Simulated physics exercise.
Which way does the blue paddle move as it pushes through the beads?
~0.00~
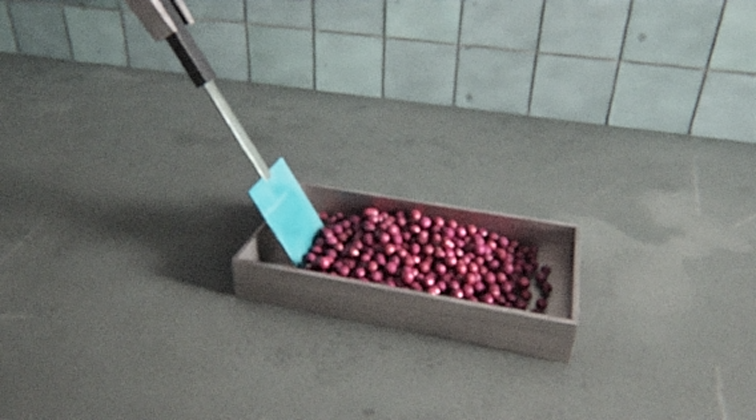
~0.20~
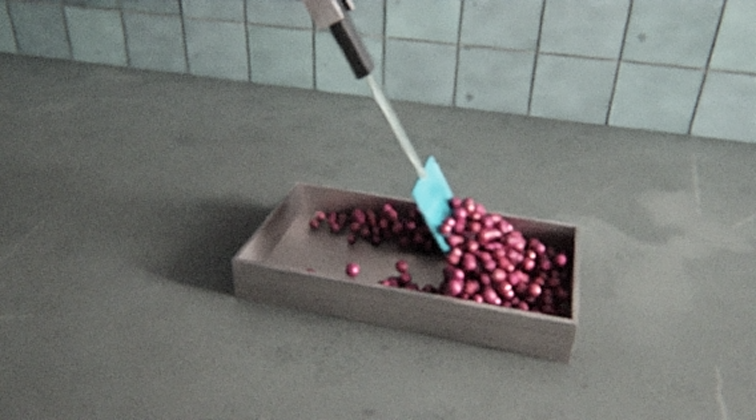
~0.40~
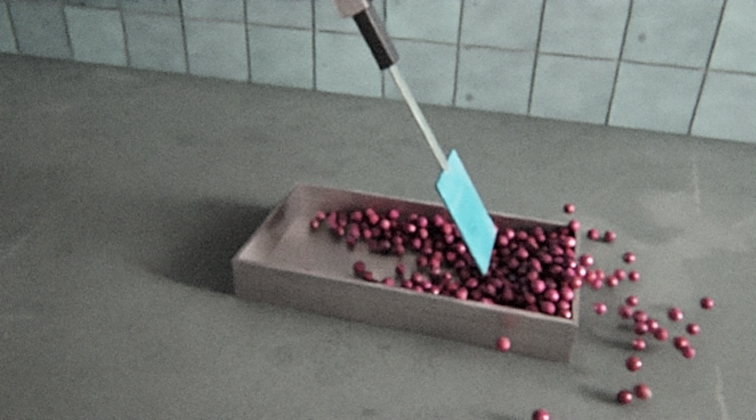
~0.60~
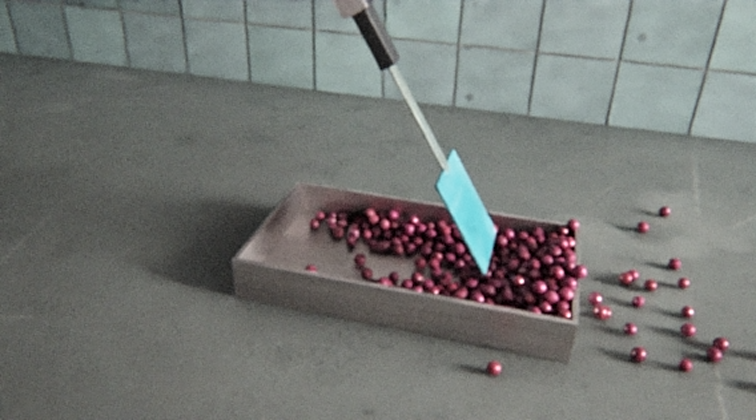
The paddle moves to the right, pushing the beads towards the right end of the tray.
